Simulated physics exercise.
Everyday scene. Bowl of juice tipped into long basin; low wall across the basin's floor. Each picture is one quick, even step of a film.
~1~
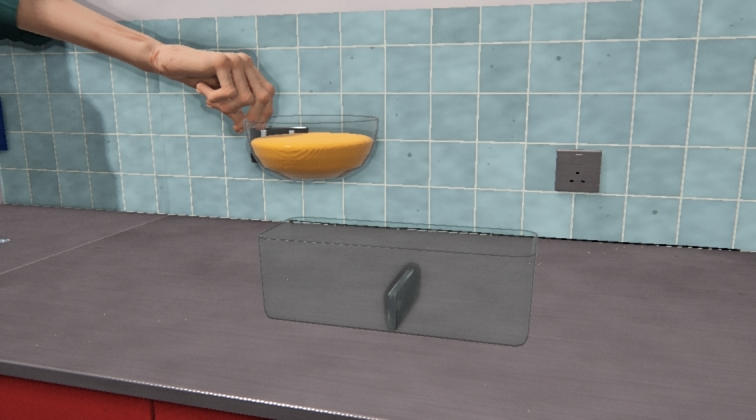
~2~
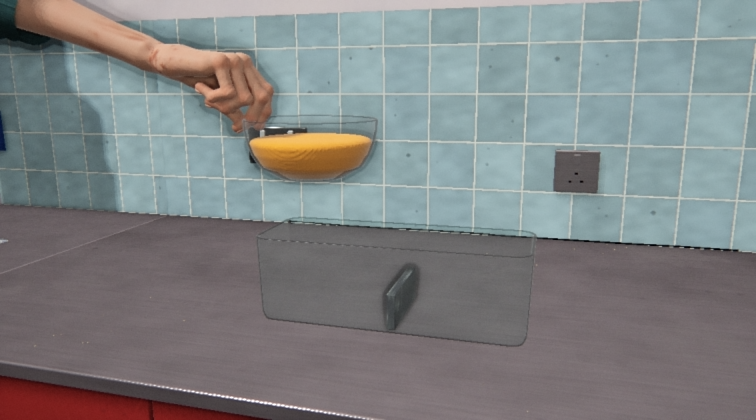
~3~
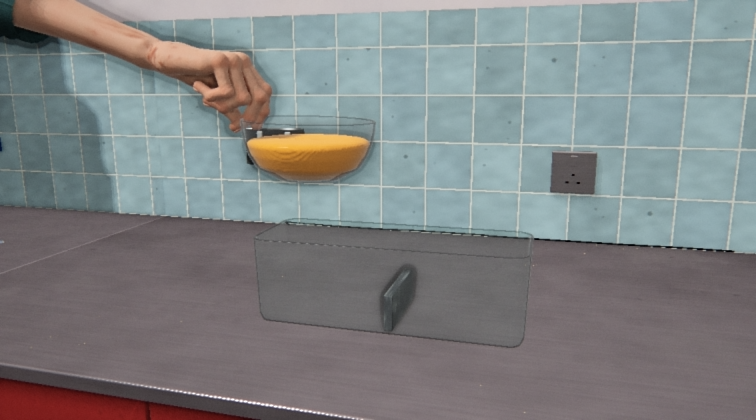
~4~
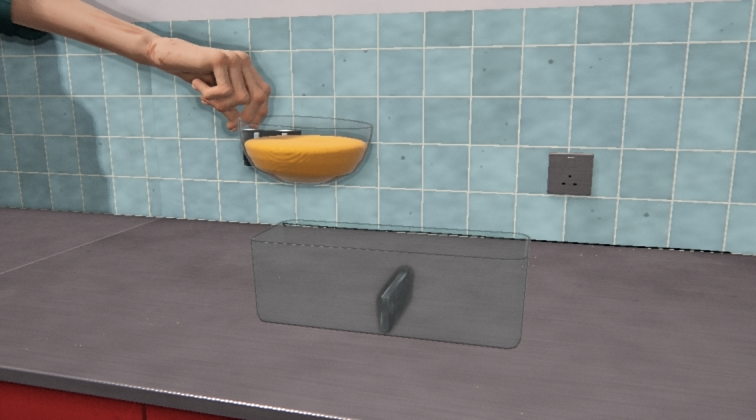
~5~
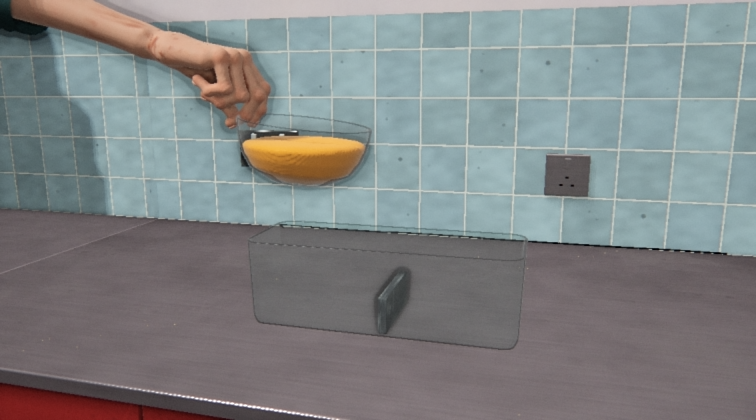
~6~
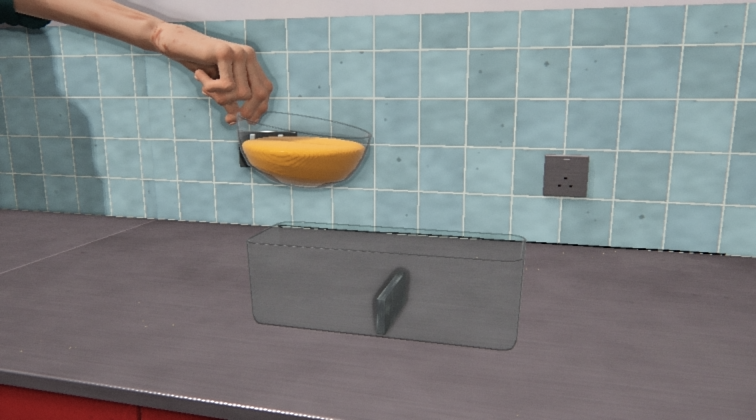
In the video, a hand holds a clear bowl of orange-yellow juice above a long transparent basin with a low wall across its floor, and the bowl gradually tilts slightly, its right side lowering.
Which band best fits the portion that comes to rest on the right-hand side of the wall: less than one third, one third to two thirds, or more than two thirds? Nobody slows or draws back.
It is one third to two thirds.
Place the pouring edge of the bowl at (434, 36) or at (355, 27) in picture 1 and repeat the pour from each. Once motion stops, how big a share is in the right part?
Near 90 per cent for the first start, near 60 per cent for the second.
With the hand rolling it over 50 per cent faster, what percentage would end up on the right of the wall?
Roughly 50 percent.
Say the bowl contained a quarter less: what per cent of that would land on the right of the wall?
Roughly 45 in a hundred.
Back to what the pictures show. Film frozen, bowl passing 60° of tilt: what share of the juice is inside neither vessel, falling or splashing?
It comes to 30 per cent or so.
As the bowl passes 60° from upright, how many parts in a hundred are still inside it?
60 %.
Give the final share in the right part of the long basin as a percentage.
Something like 60 per cent, roughly.
A moment on, the bowl is tipped part way and 60 per cent is still to pour, 1 is left of the wall and 10 right of it.
Next, the bowl is tipped on its side and 10 per cent is still to pour, 25 is left of the wall and 58 right of it.
Then the bowl is tipped on its side and 0 per cent is still to pour, 41 is left of the wall and 58 right of it.
Later the bowl is tipped on its side and 0 per cent is still to pour, 41 is left of the wall and 58 right of it.
Finally, 41 per cent lies left of the wall, 58 right of it and 1 outside.
